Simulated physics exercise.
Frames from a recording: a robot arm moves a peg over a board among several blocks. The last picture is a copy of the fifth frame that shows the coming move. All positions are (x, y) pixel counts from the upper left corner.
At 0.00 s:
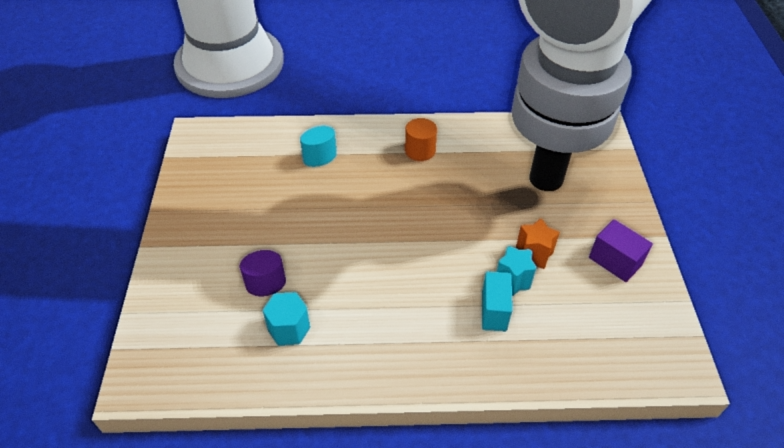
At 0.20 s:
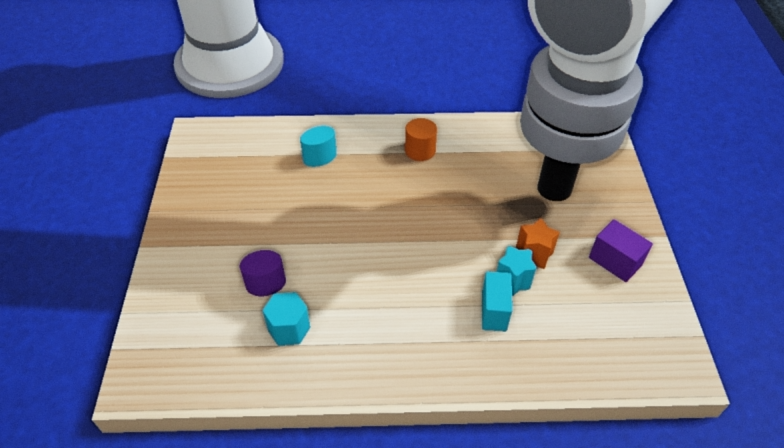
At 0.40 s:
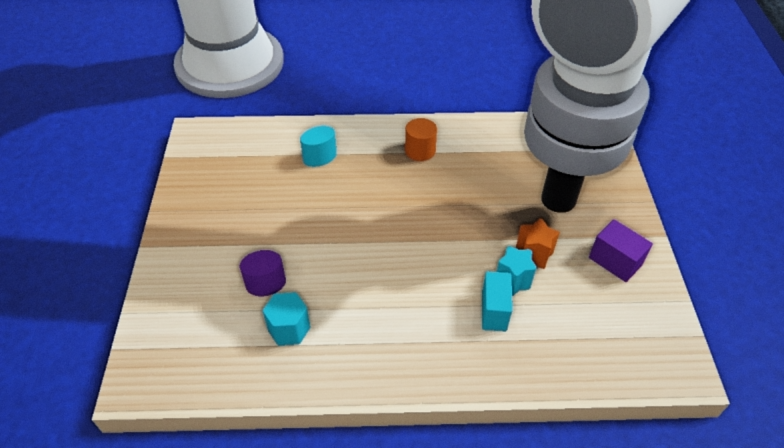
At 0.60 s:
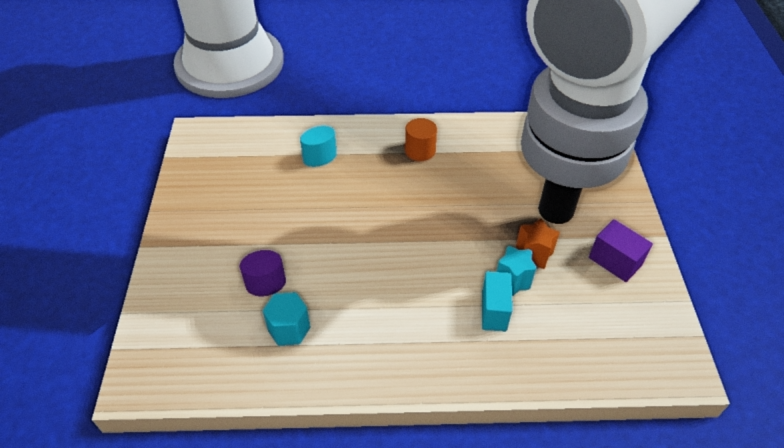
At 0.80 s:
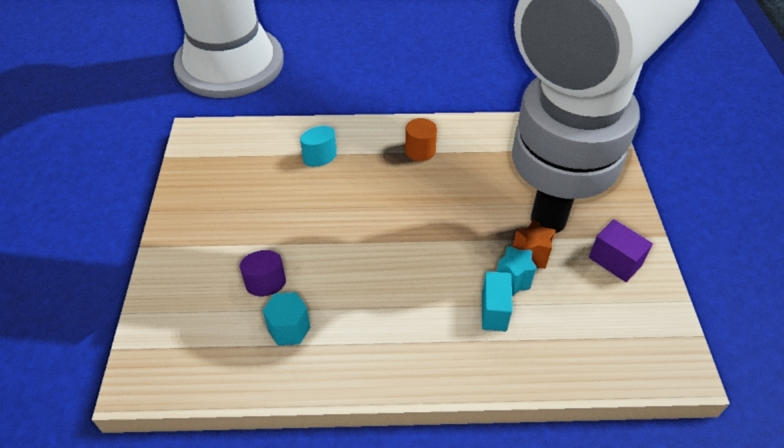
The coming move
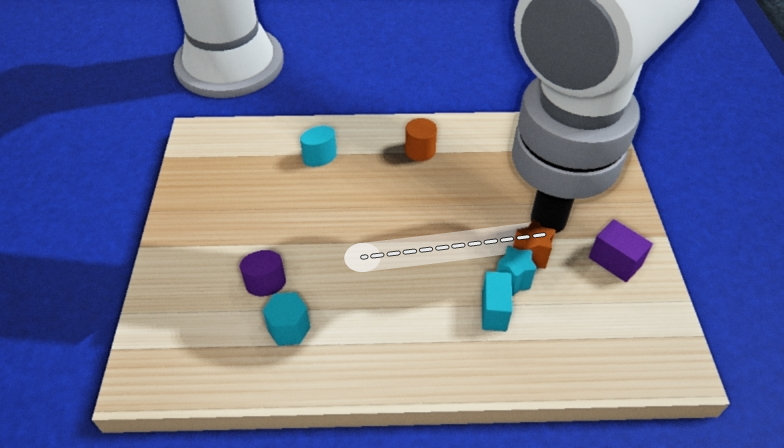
A grey and white robot arm with a black peg works over a pale wooden board on a blue surface, seen from above at an angle by a still camera. An orange star, turquoise star and turquoise rectangular block cluster right of centre, a purple block beside them, with cylinders and a turquoise hexagonal block elsewhere. The peg moves slightly right and nearer, then back left, nudging the orange star slightly left.
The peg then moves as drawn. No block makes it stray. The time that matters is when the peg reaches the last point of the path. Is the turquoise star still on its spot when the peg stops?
No, that is not what happens.
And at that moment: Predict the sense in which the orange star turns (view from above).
From above, the orange star will be seen to turn anti-clockwise.
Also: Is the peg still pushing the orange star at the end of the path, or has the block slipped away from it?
It is no longer ahead.
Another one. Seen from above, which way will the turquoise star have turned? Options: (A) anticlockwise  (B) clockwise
It's B.
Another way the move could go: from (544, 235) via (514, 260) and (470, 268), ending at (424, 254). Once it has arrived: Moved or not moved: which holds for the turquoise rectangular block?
It travels a centimetre or more.
The drawn path runs from (544, 235) to (363, 257).
What follows on the original path. One third of the way, peg at (487, 228); turquoise star at (521, 269), turned 20° clockwise; orange star at (521, 242), turned 60° anticlockwise.
Two thirds of the way, peg at (423, 236); turquoise star at (521, 269), turned 20° clockwise; orange star at (521, 242), turned 60° anticlockwise.
At the end, peg at (362, 243); turquoise star at (521, 269), turned 20° clockwise; orange star at (521, 242), turned 60° anticlockwise; purple rectangular block not moved.
